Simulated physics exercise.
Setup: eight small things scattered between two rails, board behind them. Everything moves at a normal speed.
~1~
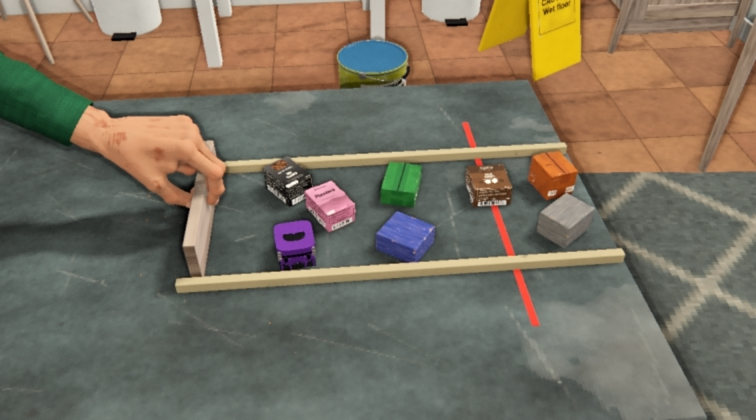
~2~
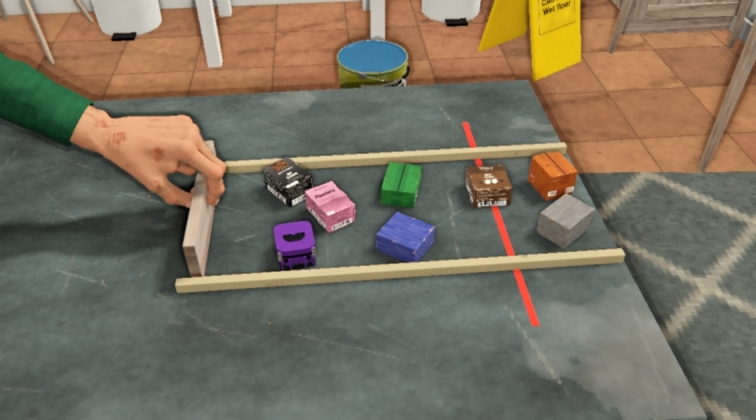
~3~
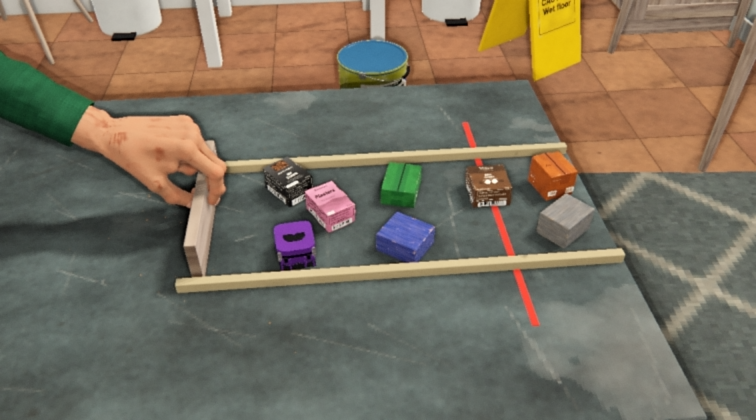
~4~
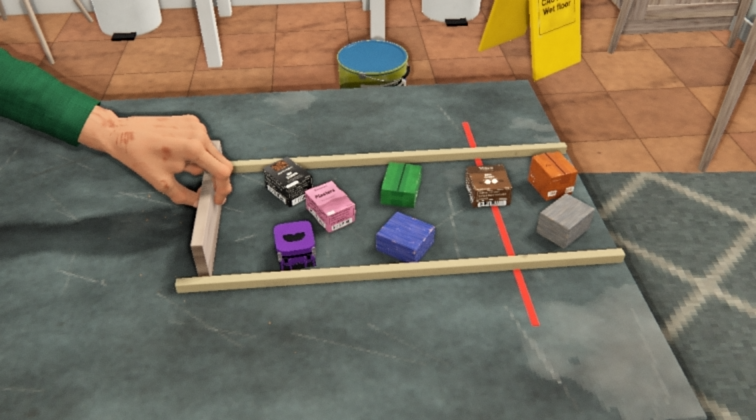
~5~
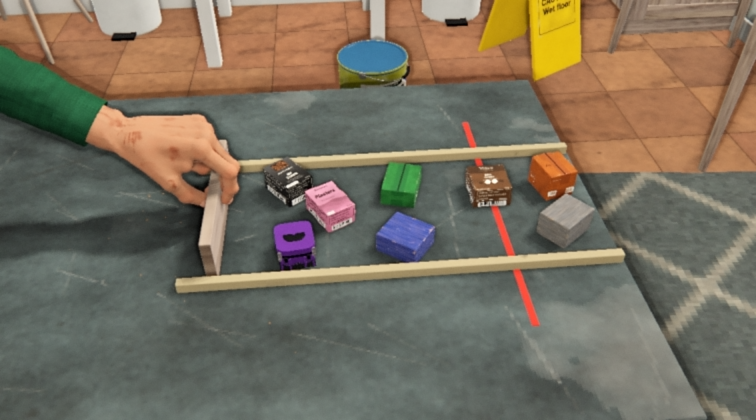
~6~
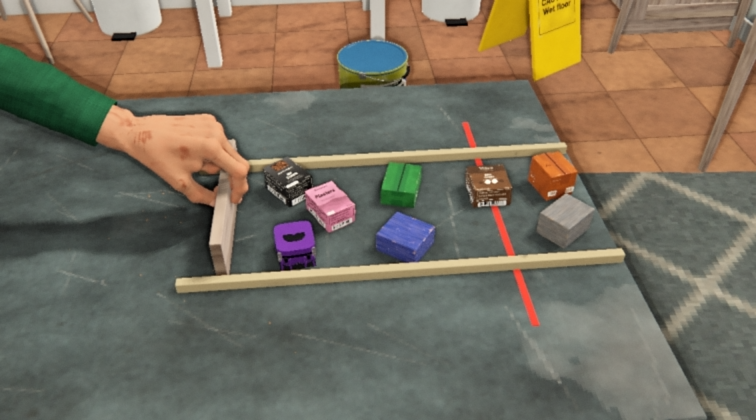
A hand in a green sleeve held a wooden board between two rails on a dark tabletop, then slid it slightly right, while the eight small colored boxes ahead of it stayed still.
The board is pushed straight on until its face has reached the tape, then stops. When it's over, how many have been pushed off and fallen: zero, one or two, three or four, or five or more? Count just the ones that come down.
I predict one or two come down off the table.
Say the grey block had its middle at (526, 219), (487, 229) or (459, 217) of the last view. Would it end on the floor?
Well, in turn it sits tight; it sits tight; it sits tight.
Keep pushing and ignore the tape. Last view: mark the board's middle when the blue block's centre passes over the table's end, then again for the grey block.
First near (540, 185), second near (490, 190).
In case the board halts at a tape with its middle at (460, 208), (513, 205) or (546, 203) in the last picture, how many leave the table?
Down on the floor: 0, 3 and 5.
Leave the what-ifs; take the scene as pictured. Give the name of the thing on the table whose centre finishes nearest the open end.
That's the grey block, it ends up nearest.
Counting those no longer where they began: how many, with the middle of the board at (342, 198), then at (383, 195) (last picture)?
Note: First position 4; second position 5.
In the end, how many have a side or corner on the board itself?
That would be 3 of them.
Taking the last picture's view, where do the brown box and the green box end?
You'll find the brown box at roughly (573, 181) and the green box at roughly (534, 176).
Soon after, none off yet; orange box at rest near (552, 176); grey block at rest near (565, 221); brown box at rest near (488, 185).
In the end, the number that fall off is one or two; gone, orange box.
